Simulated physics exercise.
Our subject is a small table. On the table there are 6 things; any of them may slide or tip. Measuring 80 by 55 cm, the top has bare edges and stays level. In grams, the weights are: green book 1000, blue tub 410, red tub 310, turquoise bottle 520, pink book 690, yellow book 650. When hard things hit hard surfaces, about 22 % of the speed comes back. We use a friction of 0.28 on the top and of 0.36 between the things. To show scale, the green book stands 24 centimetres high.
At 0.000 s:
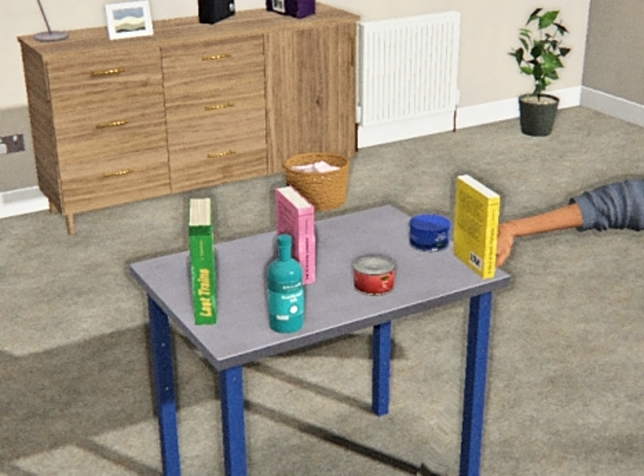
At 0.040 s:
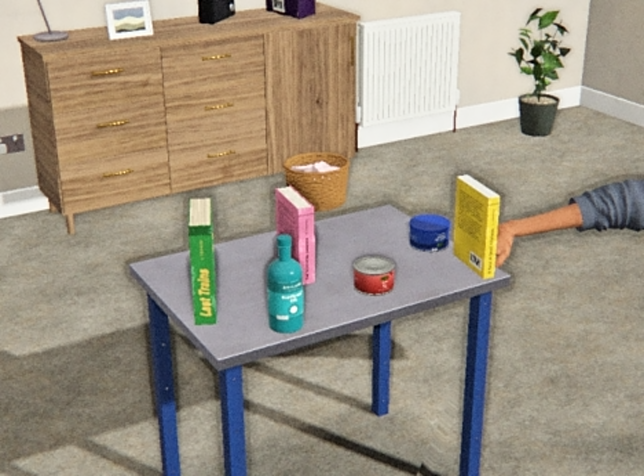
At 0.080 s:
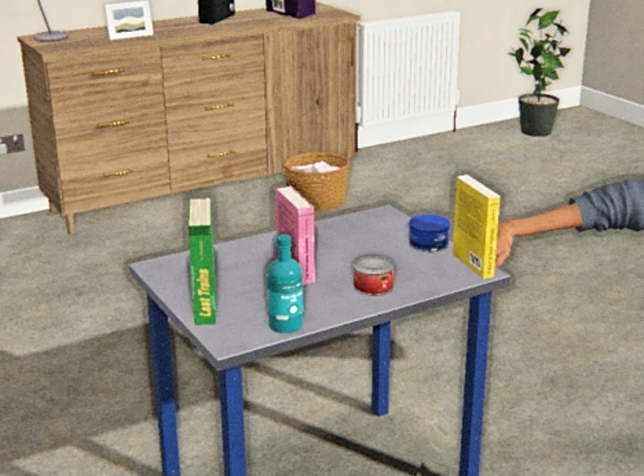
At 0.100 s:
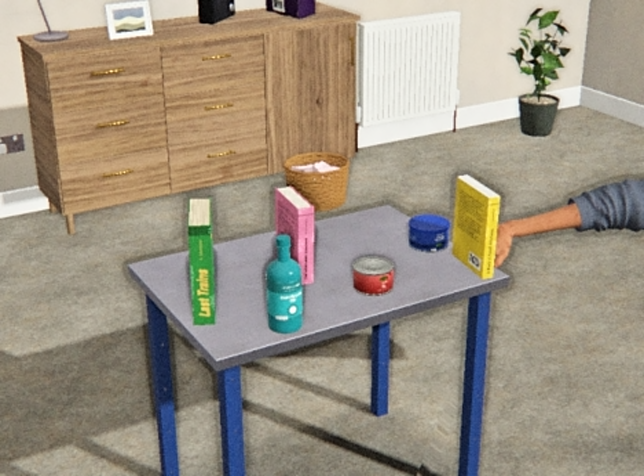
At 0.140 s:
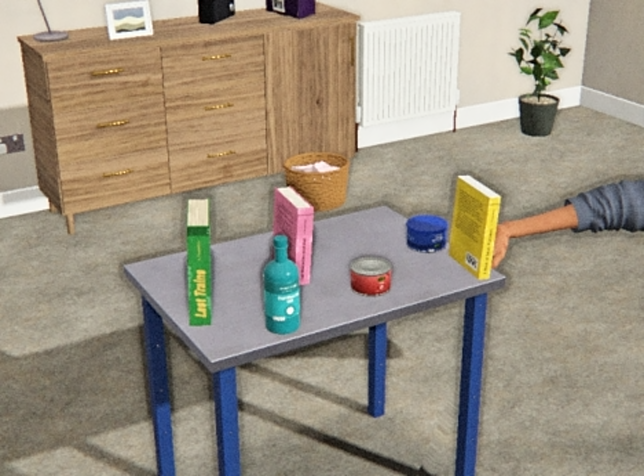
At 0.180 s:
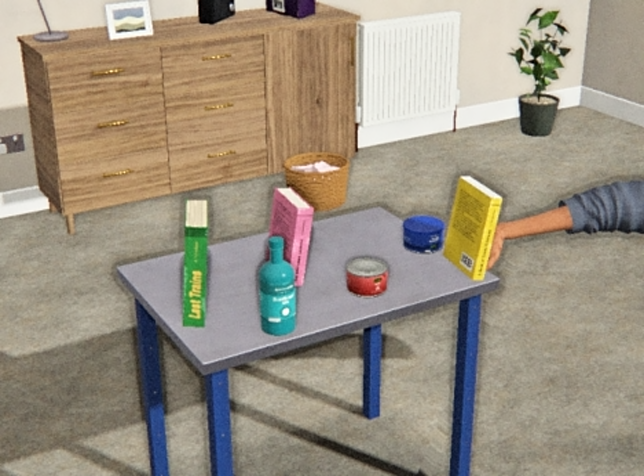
In this clip, a hand stays at the right end of a small table holding books, tubs and a turquoise bottle; the table then shifts slightly left, and the yellow, pink and green books tilt a little to the right.
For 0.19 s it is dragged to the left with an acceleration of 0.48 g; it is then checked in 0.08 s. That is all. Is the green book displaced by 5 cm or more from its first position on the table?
It travels too far.
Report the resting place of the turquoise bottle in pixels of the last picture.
Its middle settles close to pixel (236, 295).
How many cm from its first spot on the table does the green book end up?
Roughly 11 centimetres.
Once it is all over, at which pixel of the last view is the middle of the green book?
End position: Roughly (169, 318).
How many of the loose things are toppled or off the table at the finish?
It comes to 3.
After 0.28 s, table along by 11 cm; yellow book now off the table; green book leaning 19° near (180, 268); pink book leaning 35°.
After 0.48 s, table along by 12 cm; green book leaning 49° near (169, 285); pink book on its side.
After 0.68 s, table along by 12 cm; green book on its side near (169, 317); pink book on its side.
After 0.88 s, table along by 12 cm; green book on its side near (169, 318); pink book on its side.
By the end (1.1 s), off the table, yellow book; tipped over on the table, green book and pink book; the other 3 in place, give or take 5 cm. Seen from the same camera at the end, green book near (169, 318).
